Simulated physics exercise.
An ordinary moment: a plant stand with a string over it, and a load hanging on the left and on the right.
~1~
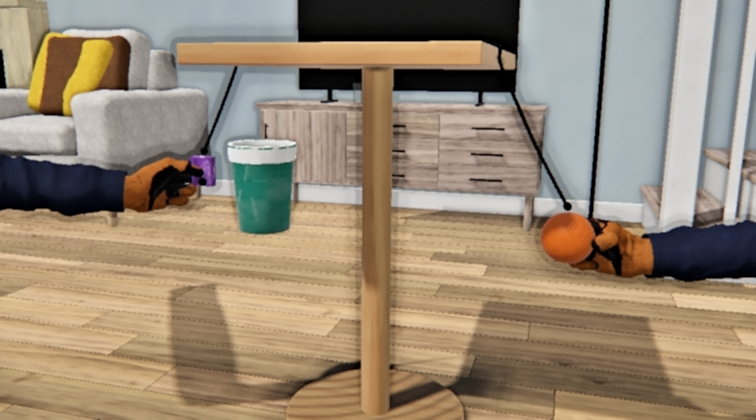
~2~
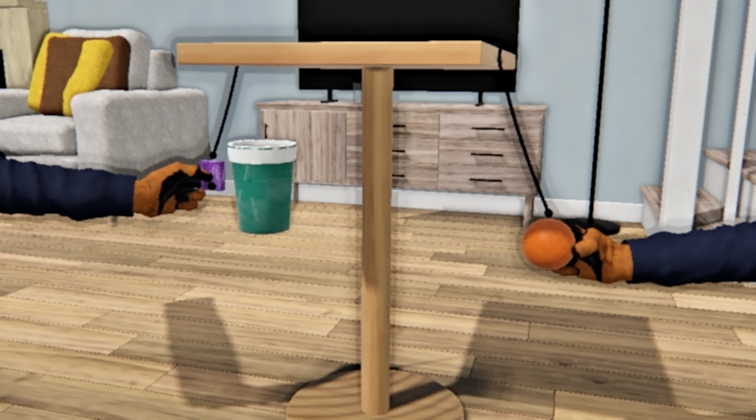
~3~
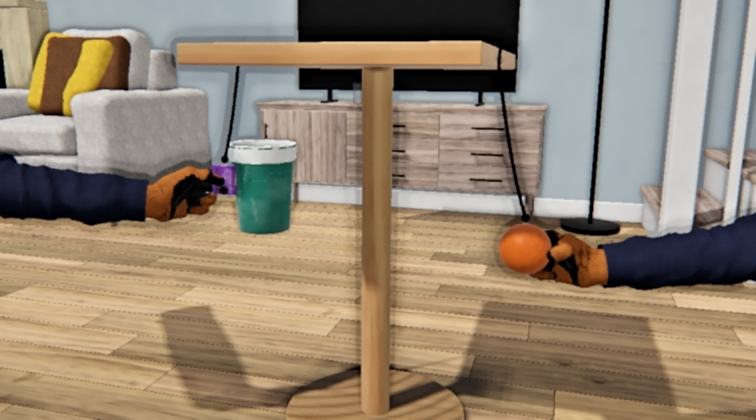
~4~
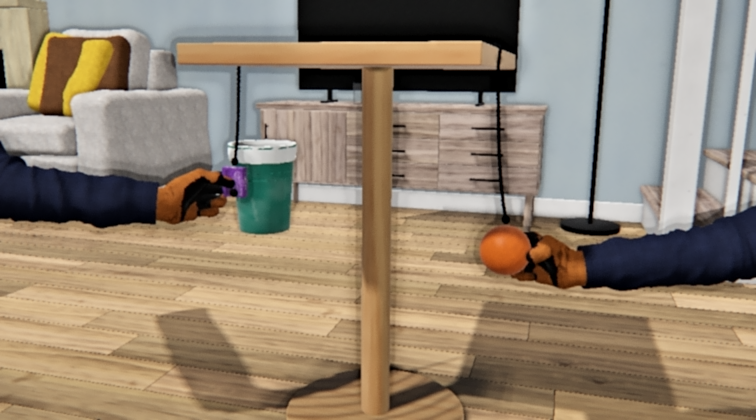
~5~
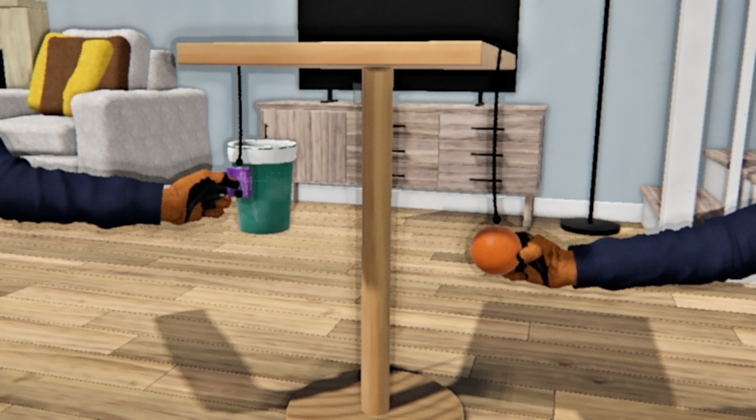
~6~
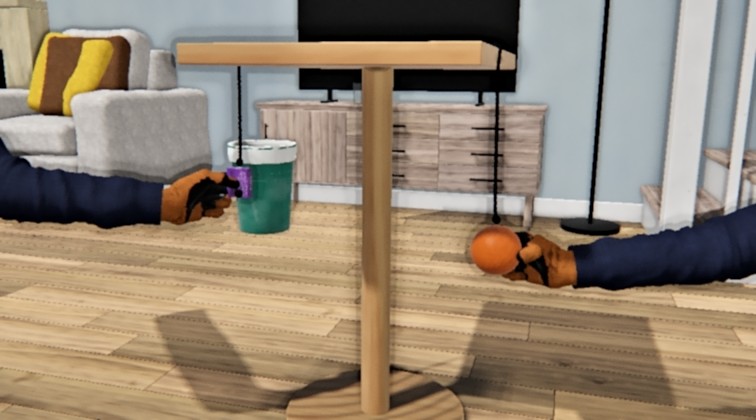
Two gloved hands moved a purple matchbox and an orange, hung from a string over a wooden stand, inward from either side until both strings hung straight, then held them still.
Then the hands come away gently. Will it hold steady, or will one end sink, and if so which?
Rightward motion.
Then, 0.42 s later than the last view, left matchbox pulled up onto the top; right orange lower near (485, 379).
Then, 0.76 s later than the last view, left matchbox lower; right orange down on the floor.
Finally, left matchbox down on the floor; right orange down on the floor. The string is pulled to the right.
